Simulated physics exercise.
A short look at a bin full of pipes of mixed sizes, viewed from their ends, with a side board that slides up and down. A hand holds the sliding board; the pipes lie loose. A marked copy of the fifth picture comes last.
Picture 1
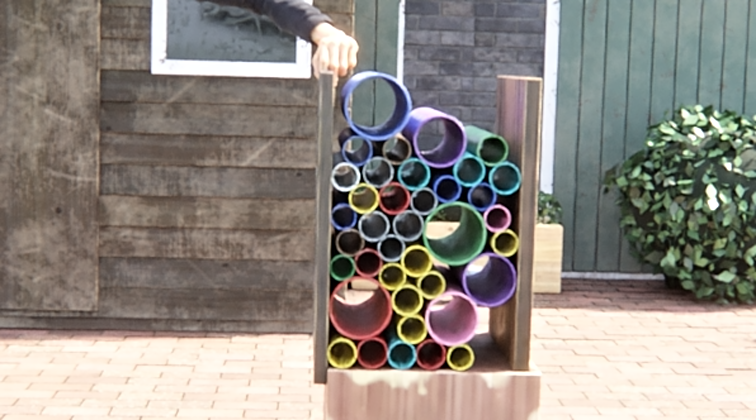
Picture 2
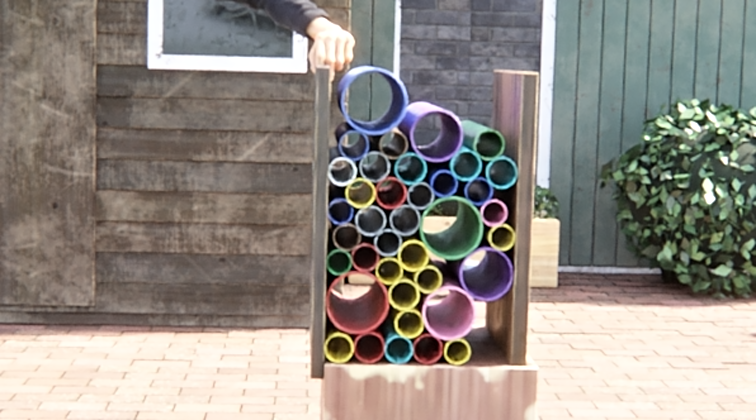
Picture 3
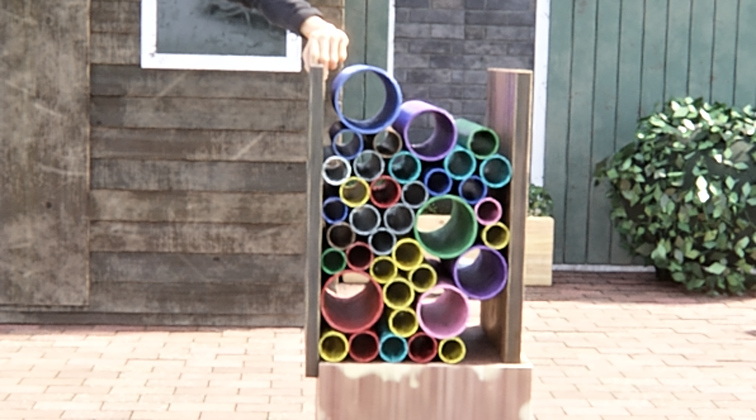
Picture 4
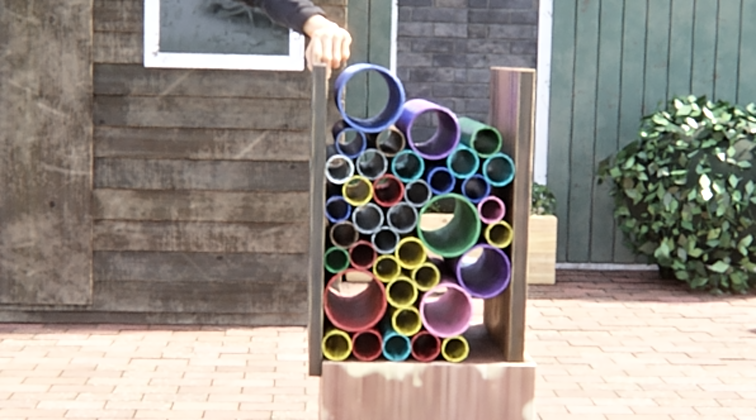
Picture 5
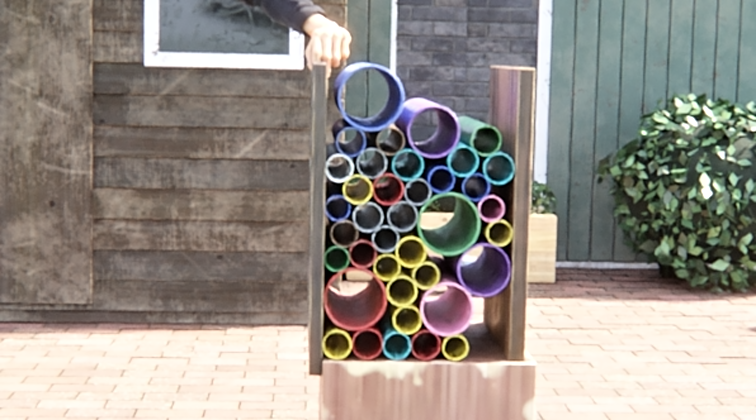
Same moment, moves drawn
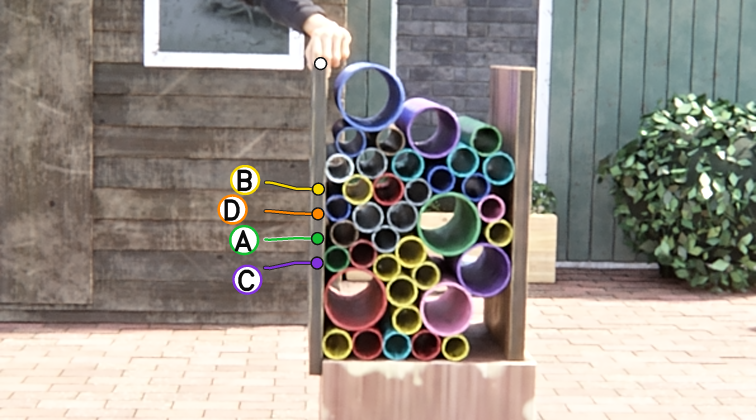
The clip shows a hand gripping the top of the left side board of a bin stacked with loose, colourful pipes of mixed sizes, seen end-on. The view shifts slightly, while the hand, board and pipes show almost no movement.
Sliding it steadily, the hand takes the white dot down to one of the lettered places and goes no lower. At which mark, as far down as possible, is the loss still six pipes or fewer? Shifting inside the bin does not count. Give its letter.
No lower than D.
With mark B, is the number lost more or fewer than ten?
At B, fewer than ten.
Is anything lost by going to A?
Yes.
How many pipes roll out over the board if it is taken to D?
With D, three.
On the marked copy, A at (317, 239); B at (318, 189); C at (317, 263); D at (318, 214); the white dot at (320, 64).
Taking D. A third of the way, top of the board (326, 128).
Two thirds of the way, top of the board (325, 200).
When it is over, top of the board (325, 213), three out over the board.
As for the rest, A seven out over the board; B none out over the board; C more than six out over the board.
